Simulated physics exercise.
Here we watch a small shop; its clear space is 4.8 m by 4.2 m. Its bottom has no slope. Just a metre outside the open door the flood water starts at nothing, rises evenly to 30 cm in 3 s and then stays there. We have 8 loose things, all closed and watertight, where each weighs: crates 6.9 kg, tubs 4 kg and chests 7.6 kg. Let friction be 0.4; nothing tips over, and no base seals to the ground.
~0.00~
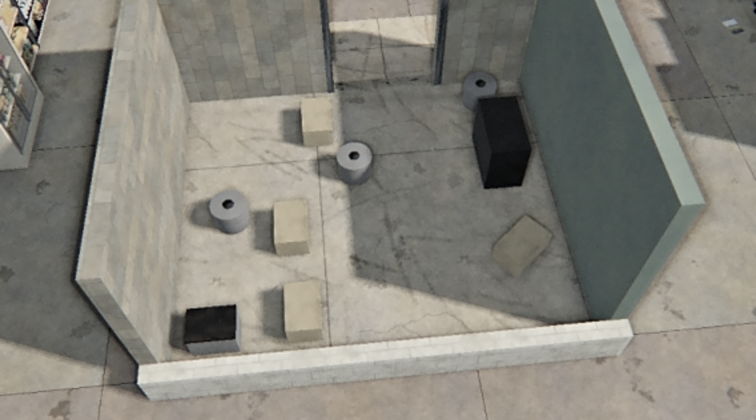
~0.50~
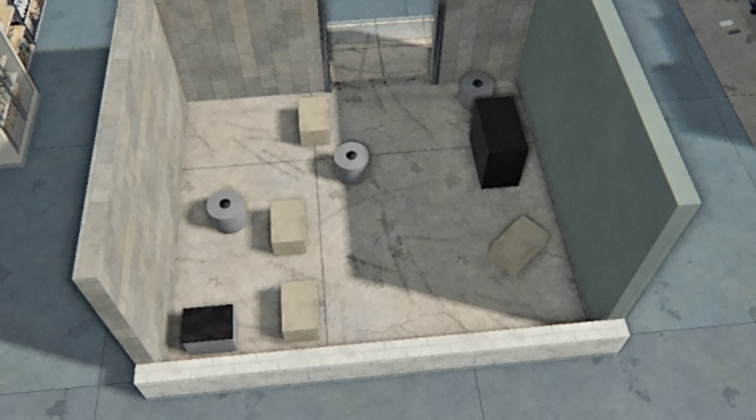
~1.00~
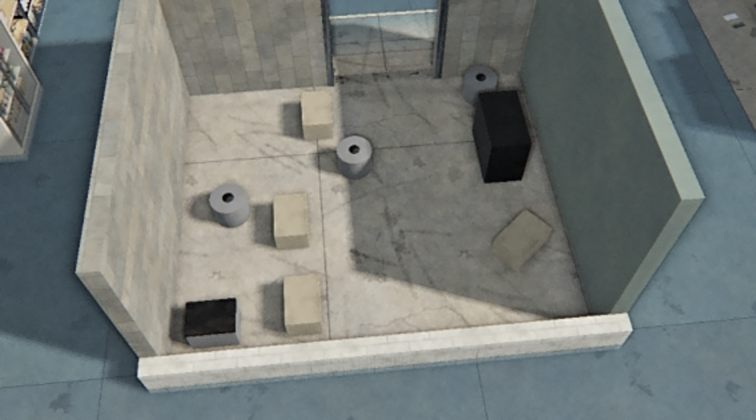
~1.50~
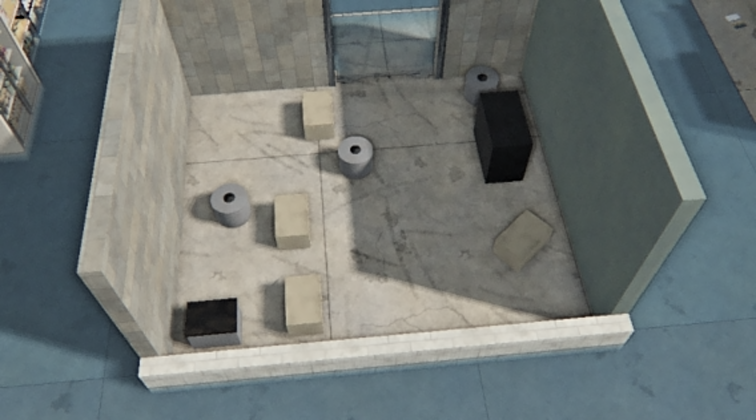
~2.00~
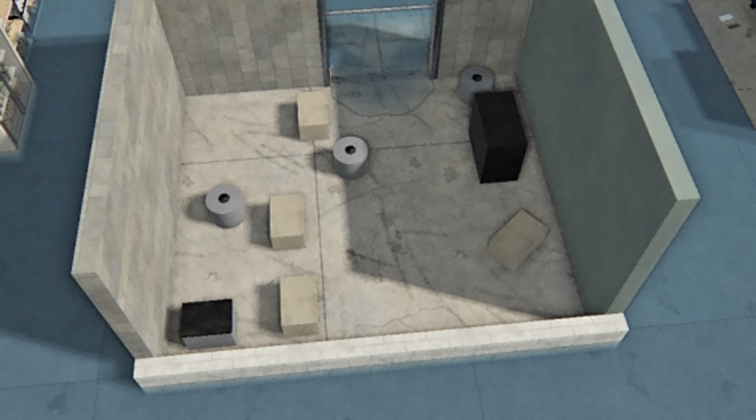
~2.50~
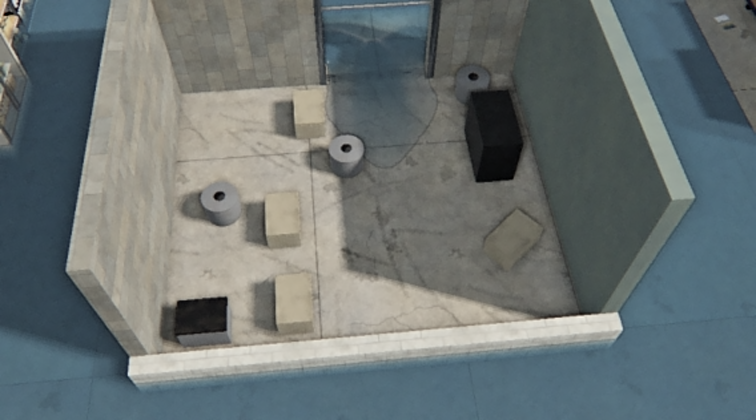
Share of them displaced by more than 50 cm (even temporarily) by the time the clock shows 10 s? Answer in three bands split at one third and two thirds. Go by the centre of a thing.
Two thirds or more.
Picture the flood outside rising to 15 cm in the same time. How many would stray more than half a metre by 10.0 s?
Under that setup the answer is 3.
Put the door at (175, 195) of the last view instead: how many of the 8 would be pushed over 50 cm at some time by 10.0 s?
The count would be 7.
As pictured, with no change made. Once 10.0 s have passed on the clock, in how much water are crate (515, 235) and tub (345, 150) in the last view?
I'd put it at 12 cm and 17 cm respectively.
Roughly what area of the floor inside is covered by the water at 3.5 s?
My estimate is roughly 7.0 m2.
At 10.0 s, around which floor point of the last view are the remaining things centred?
Close to pixel (306, 170).
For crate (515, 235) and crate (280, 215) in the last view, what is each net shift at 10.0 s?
Respectively 80 and 200 centimetres.
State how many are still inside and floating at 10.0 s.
Count at that moment: 8.
After 3.5 s 1 of 8 are over 50 cm from their spots; 0 afloat.
After 4.5 s 3 of 8 are over 50 cm from their spots; 1 afloat.
After 7.0 s 3 of 8 are over 50 cm from their spots; 7 afloat.
After 10.0 s 6 of 8 are over 50 cm from their spots, and 6 have been at some point; 8 afloat.
